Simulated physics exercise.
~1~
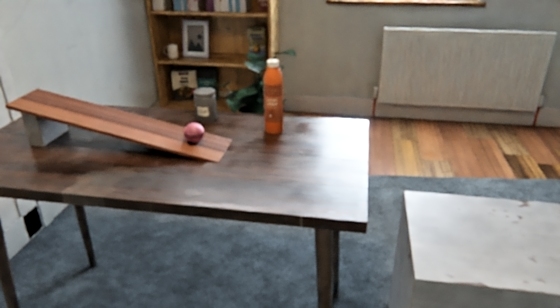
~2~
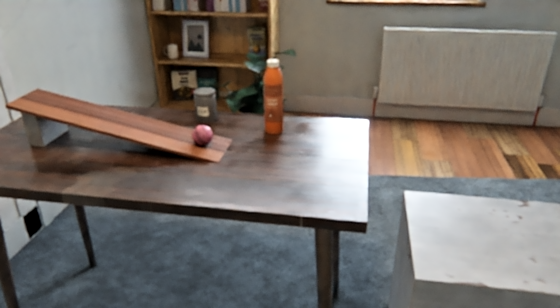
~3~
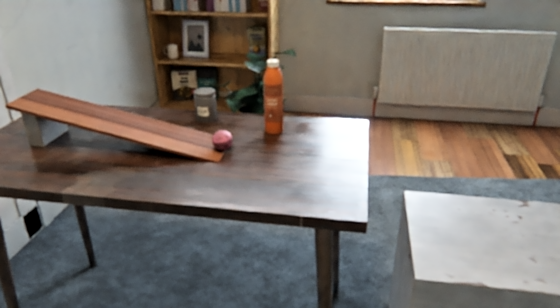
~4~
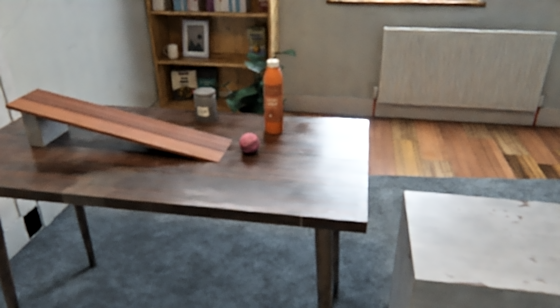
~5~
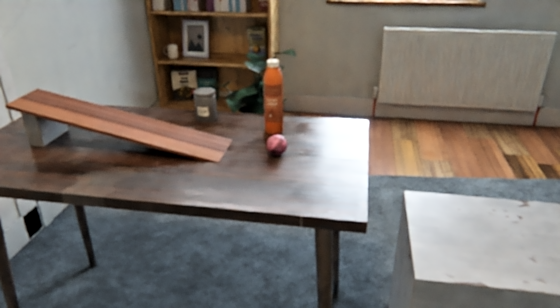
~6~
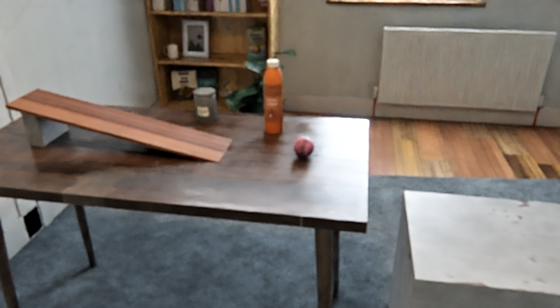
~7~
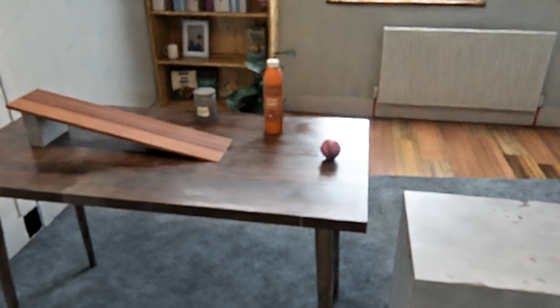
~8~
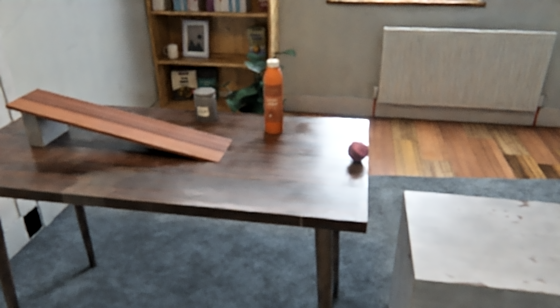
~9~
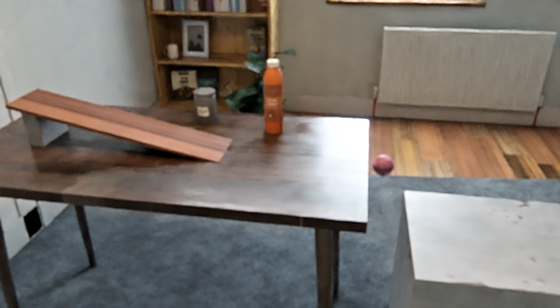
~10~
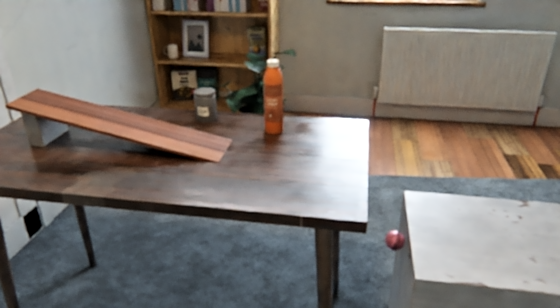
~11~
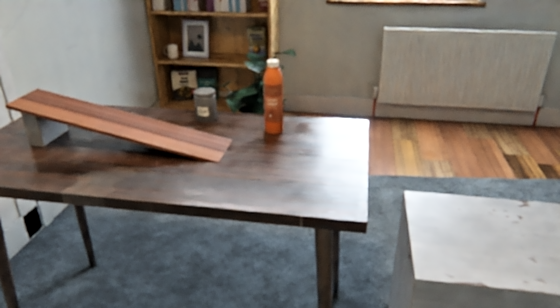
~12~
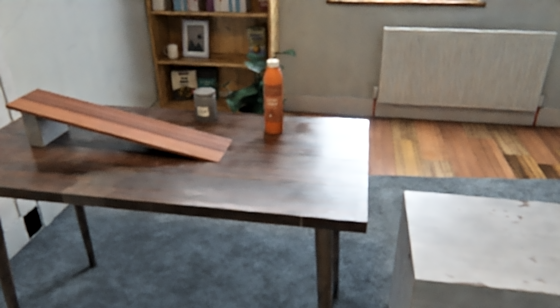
A small pink ball rolled down a wooden ramp and across a dark table, passing in front of an orange bottle and a grey jar, then went off the right edge and dropped into the gap before a pale cabinet, disappearing from view.
